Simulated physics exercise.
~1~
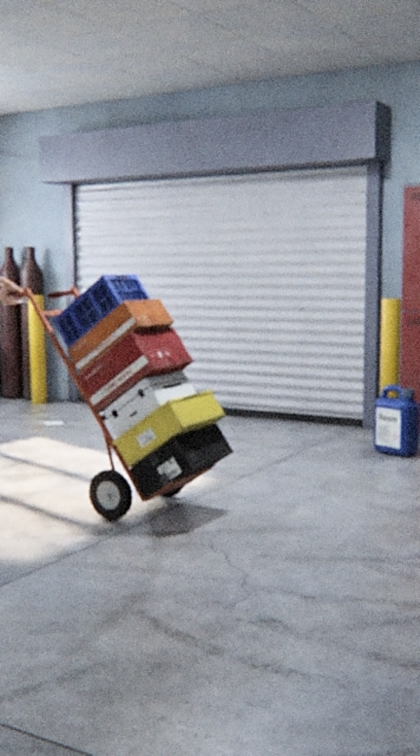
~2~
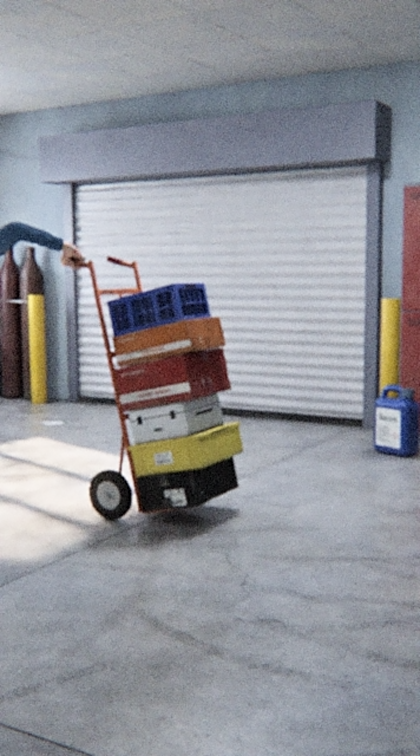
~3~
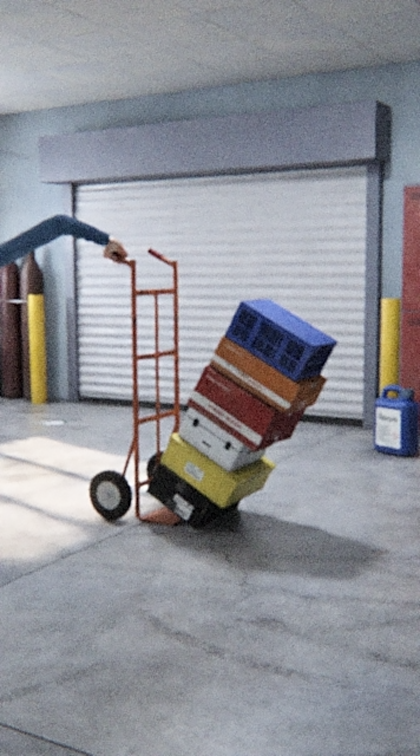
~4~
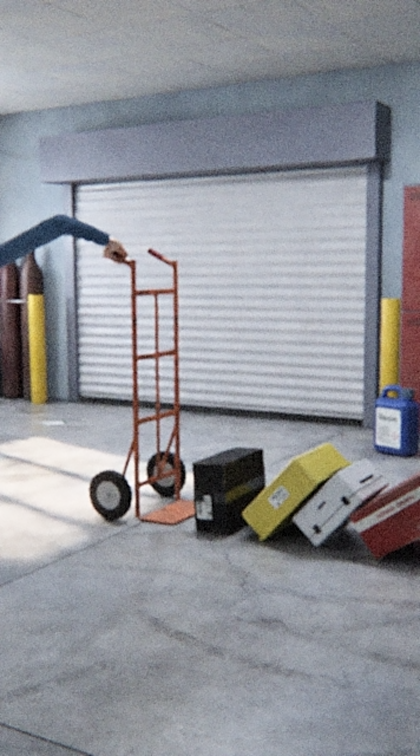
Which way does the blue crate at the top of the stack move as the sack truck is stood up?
The blue crate moves to the right, going over with the leaning stack as it topples away from the truck.
Loading bay with a hand swinging a red sack truck upright, its colourful stacked boxes toppling right and ending tipped over.
